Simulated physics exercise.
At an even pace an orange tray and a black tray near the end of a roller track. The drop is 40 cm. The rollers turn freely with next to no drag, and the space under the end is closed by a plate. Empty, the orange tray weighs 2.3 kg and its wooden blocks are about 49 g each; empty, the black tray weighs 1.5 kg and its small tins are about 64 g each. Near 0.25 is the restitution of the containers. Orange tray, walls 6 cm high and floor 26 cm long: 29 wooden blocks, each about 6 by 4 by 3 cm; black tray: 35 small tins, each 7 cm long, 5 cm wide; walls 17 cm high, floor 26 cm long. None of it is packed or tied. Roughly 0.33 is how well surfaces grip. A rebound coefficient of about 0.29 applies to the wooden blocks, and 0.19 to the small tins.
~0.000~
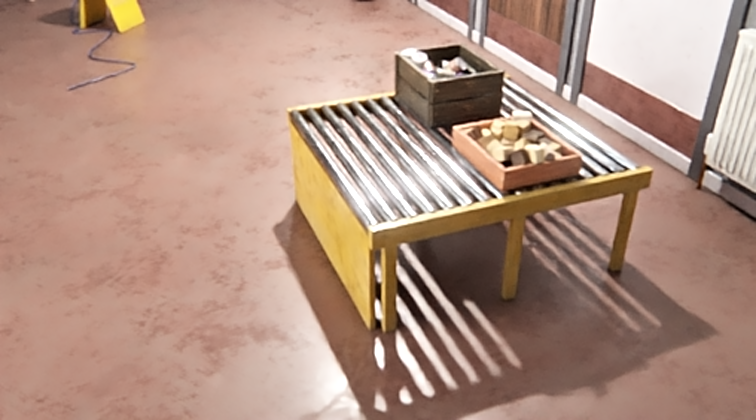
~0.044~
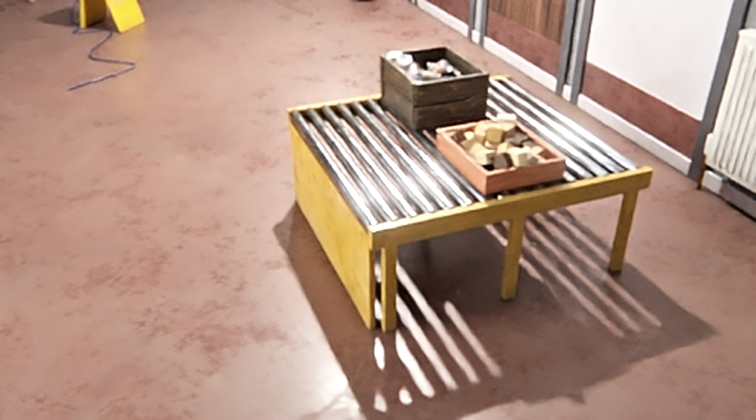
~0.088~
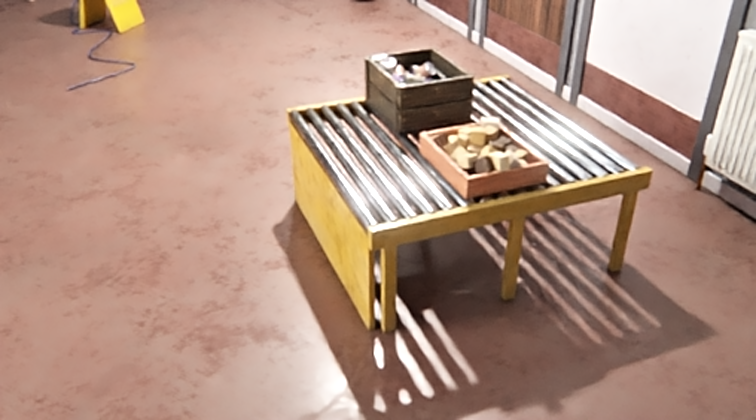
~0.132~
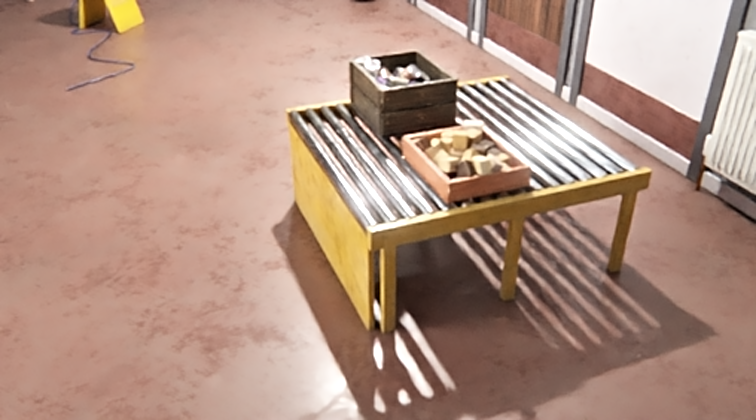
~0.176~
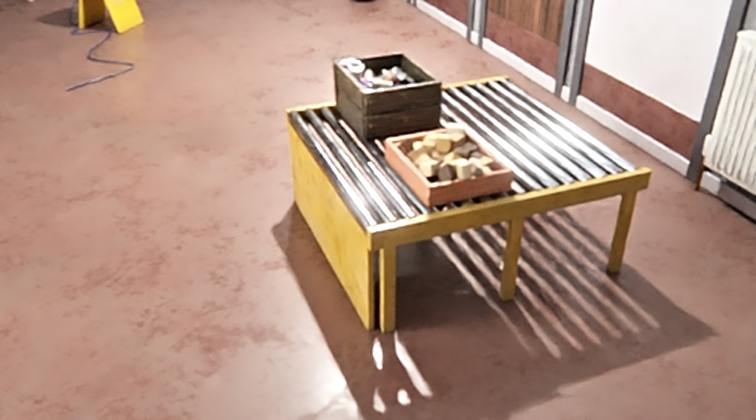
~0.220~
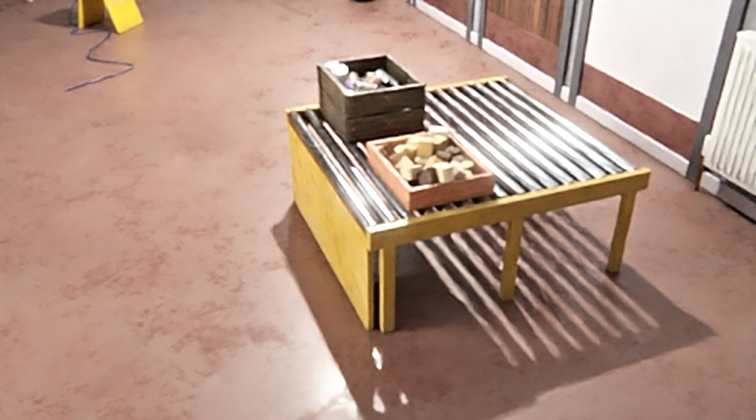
On a yellow roller table, an orange tray and a black tray slide steadily left together.
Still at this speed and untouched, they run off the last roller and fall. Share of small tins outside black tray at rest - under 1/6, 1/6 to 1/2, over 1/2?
Under 1/6.
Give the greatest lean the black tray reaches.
35°.
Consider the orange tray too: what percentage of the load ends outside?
For the orange tray, 10 percent.
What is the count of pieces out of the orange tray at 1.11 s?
Out by then, roughly: Orange tray 2.
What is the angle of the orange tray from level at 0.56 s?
I'd put the lean near 15°.
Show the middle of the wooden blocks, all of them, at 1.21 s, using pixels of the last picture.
Middle: About (183, 327) px.
After 0.30 s, the leading end passes the last roller.
After 0.56 s, the orange tray leans 13° with 0 of 29 out and the black tray leans 14° with 0 of 35 out.
After 0.76 s, the orange tray leans 16° with 0 of 29 out and the black tray leans 32° with 0 of 35 out.
After 1.11 s, the orange tray is level with 2 of 29 out and the black tray is level with 0 of 35 out.
Final count (at 1.21 s), the orange tray is level with 2 of 29 out and the black tray is level with 0 of 35 out. Asked share, 0 of 35, 0 per cent.
